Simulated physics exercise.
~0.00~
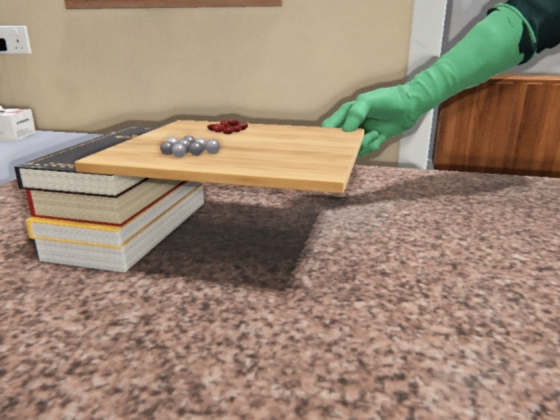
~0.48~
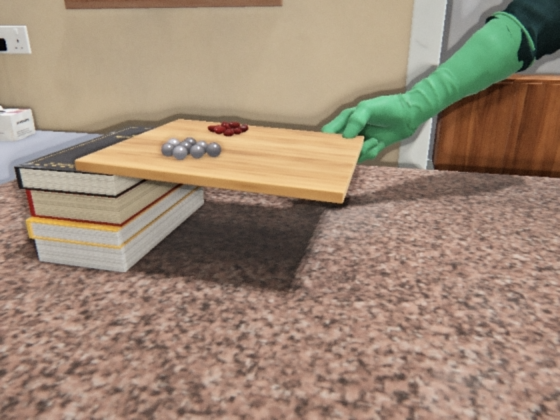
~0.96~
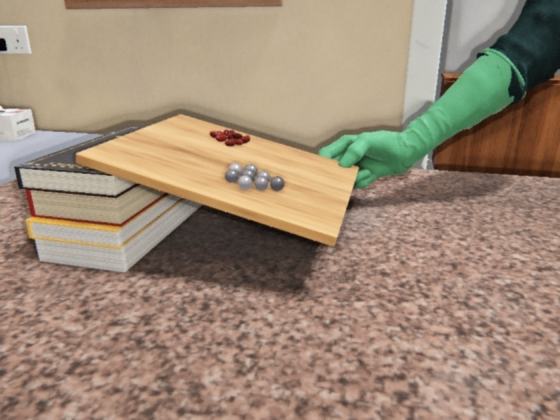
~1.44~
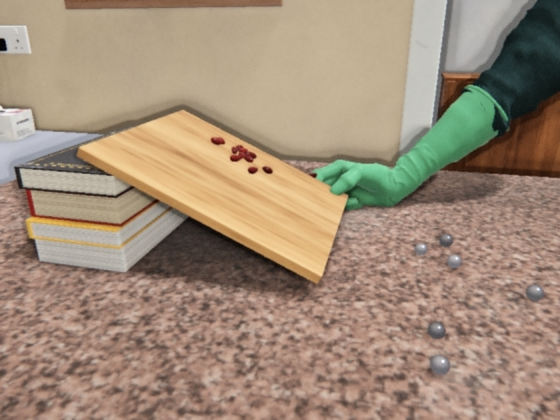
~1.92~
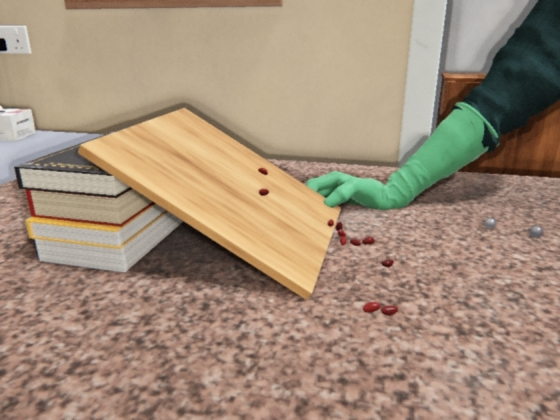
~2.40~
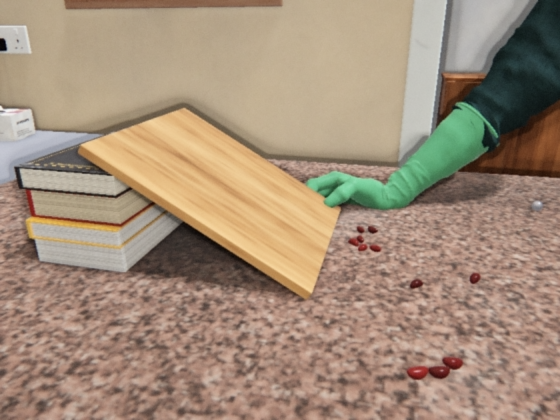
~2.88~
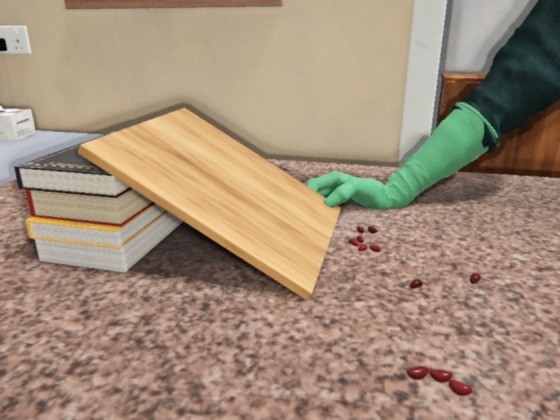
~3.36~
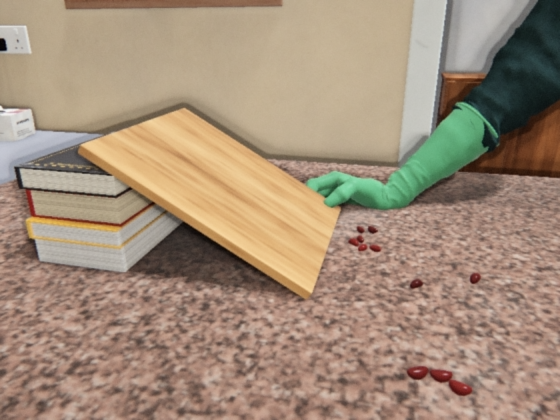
In this clip, a green-gloved hand lowers one end of a wooden board resting on stacked books until it touches the speckled counter. Gray balls roll off first and travel out of view, then dark red beans slide down and scatter, coming to rest nearer the board.
